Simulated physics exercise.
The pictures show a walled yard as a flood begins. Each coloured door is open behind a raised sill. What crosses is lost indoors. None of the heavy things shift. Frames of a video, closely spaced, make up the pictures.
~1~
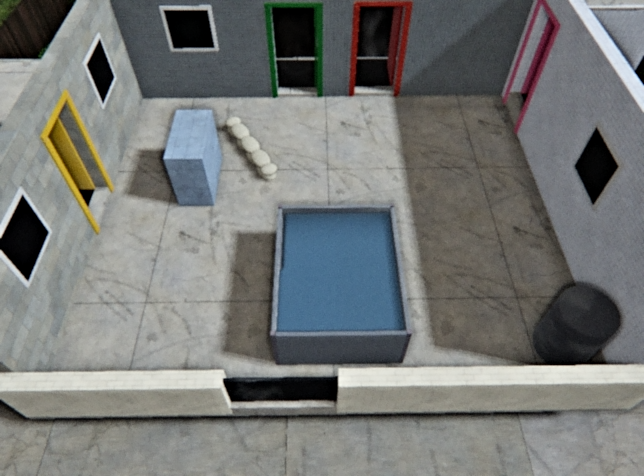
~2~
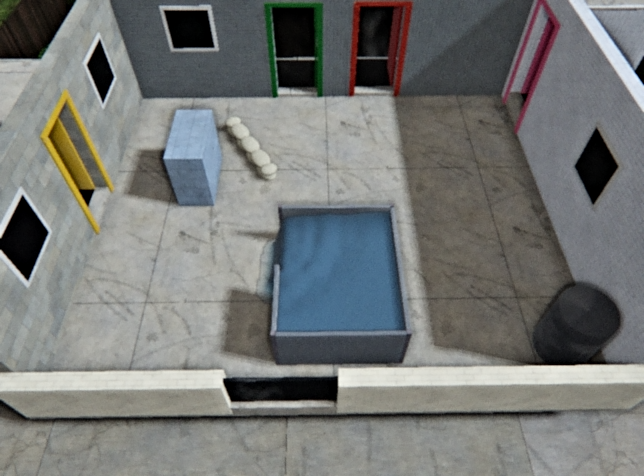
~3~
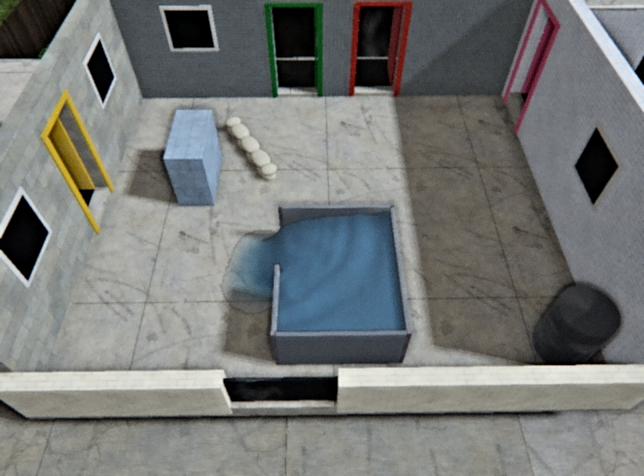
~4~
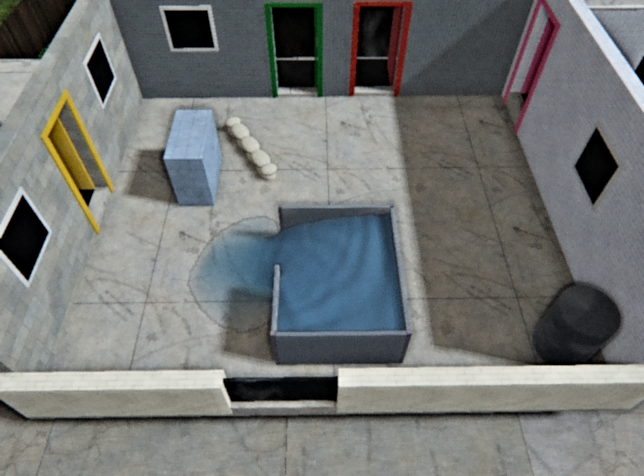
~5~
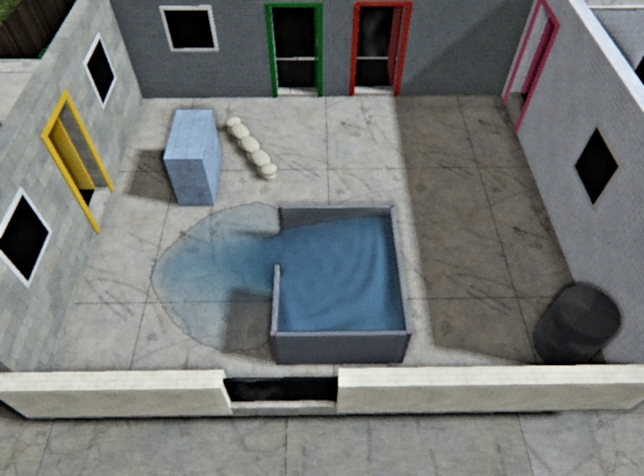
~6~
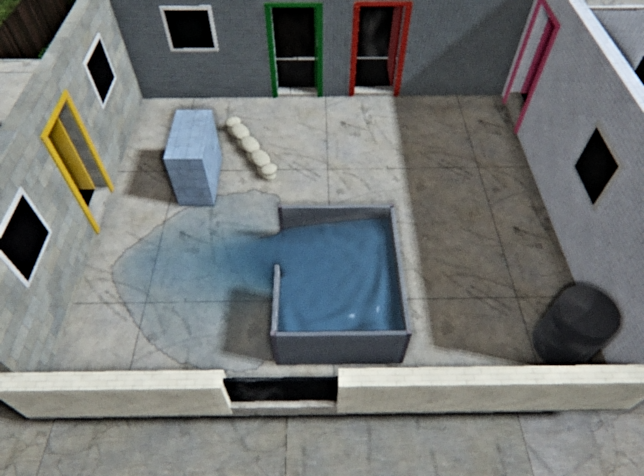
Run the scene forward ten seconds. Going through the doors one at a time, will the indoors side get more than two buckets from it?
My prediction: The yellow door will pass more than two buckets; the pink door will pass two buckets at most; the red door will pass two buckets at most; the green door will pass two buckets at most.
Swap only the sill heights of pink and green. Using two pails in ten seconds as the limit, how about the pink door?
Result, pink door: Ends up below.
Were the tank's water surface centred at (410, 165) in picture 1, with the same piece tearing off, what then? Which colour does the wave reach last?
It's the door marked pink, in my view.
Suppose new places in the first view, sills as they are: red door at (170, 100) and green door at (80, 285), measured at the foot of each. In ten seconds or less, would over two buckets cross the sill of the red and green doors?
Well, the red door one crosses the threshold, while the green door one crosses the threshold.
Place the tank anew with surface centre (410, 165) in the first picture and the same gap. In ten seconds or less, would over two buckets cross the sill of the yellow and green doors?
Looking at both, the yellow door ends up beneath, and the green door ends up above.
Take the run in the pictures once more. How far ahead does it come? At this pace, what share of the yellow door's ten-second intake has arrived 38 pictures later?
Around 100 in a hundred.
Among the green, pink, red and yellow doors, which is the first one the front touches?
The yellow door, I reckon.
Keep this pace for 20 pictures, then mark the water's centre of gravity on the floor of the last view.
The spot I would choose is (218, 267).
A moment on, water covers 25 % of the floor; the yellow door under two buckets in, the pink door not reached, the red door not reached, the green door not reached.
Next, water covers 30 % of the floor; the yellow door far over two buckets in, the pink door not reached, the red door not reached, the green door not reached.
Then, water covers 35 % of the floor; the yellow door far over two buckets in, the pink door not reached, the red door not reached, the green door not reached.
Later, water covers 55 % of the floor; the yellow door far over two buckets in, the pink door not reached, the red door wet at the sill, nothing in, the green door wet at the sill, nothing in.
In the end, water covers 90 % of the floor; the yellow door far over two buckets in, the pink door wet at the sill, nothing in, the red door wet at the sill, nothing in, the green door wet at the sill, nothing in.
